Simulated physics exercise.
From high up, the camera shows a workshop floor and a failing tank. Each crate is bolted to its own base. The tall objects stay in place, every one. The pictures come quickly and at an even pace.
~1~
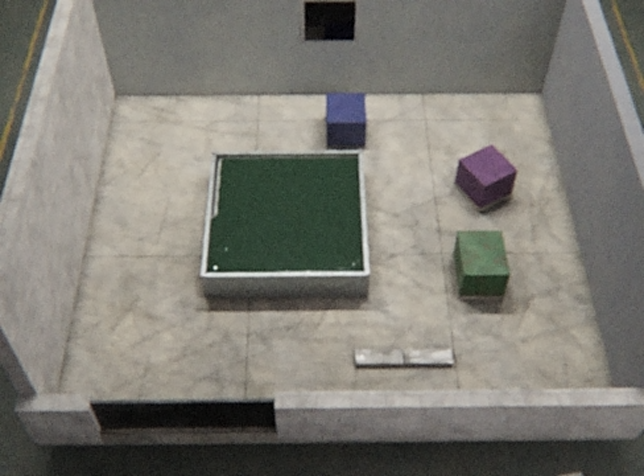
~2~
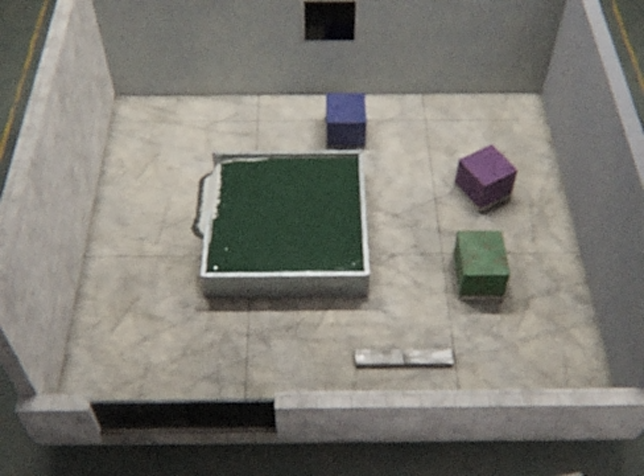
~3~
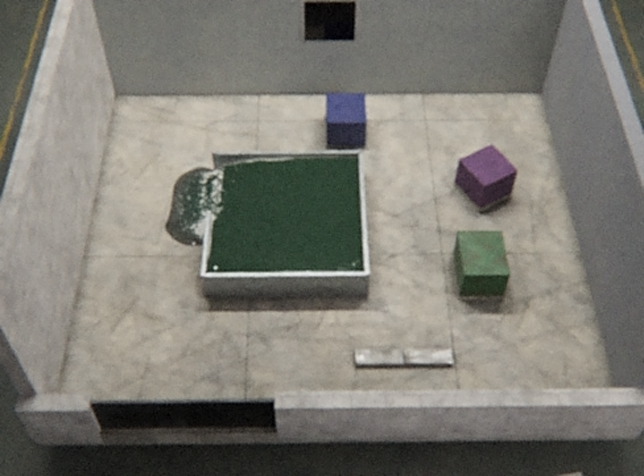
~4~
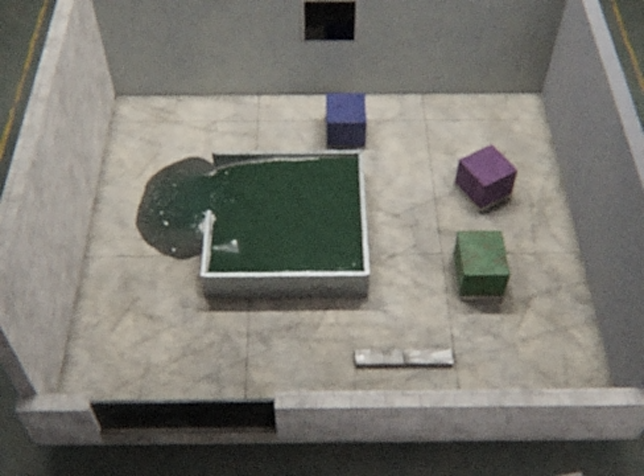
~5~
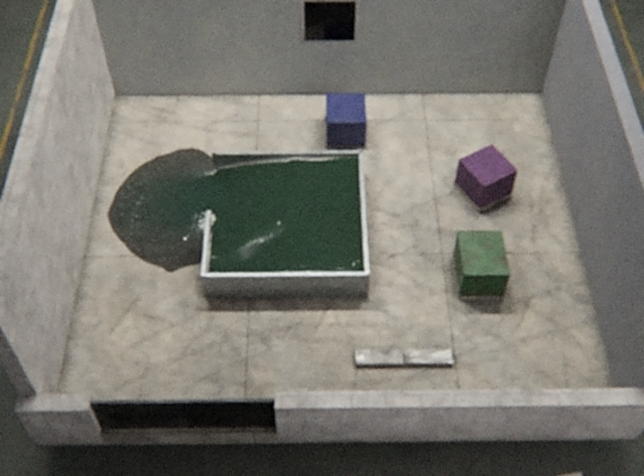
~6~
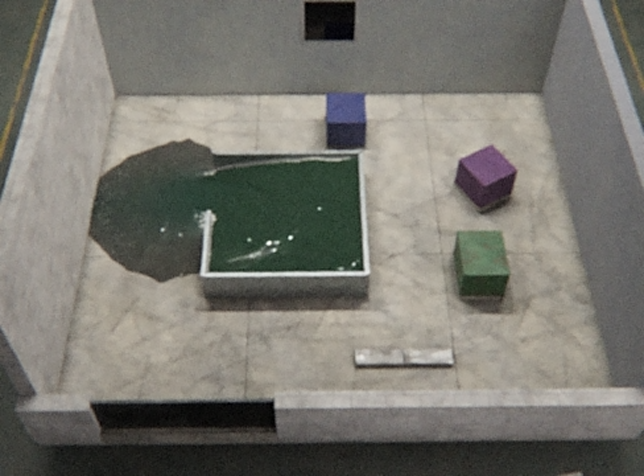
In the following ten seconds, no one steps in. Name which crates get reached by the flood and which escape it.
My prediction: Blue crate: Reached, green crate: Spared, purple crate: Spared.
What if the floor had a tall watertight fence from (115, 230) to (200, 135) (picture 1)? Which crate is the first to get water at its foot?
Looks like the crate marked blue.
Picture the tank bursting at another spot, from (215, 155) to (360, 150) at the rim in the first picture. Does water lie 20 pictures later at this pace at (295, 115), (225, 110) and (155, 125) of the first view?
Order as asked: Swamped, swamped, swamped.
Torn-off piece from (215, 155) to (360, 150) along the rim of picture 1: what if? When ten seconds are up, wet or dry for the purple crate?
Per crate - purple crate: Flooded.
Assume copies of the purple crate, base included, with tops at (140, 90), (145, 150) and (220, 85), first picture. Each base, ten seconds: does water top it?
So, in the order given: Flooded, flooded, flooded.
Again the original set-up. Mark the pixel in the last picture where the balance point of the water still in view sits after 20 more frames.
The centre of mass sits at about (217, 214).
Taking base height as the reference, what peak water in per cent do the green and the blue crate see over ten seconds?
About 60 % and 360 %.
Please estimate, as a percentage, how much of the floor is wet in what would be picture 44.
Some 65 in a hundred.
A moment on, water covers 15 % of the floor; the blue crate not reached, the green crate not reached, the purple crate not reached.
Next, water covers 20 % of the floor; the blue crate not reached, the green crate not reached, the purple crate not reached.
Then, water covers 35 % of the floor; the blue crate water round its plinth, the green crate not reached, the purple crate not reached.
Later, water covers 65 % of the floor; the blue crate water round its plinth, the green crate not reached, the purple crate water round its plinth.
In the end, water covers 95 % of the floor; the blue crate was topped, the green crate stayed above the water, the purple crate stayed above the water.
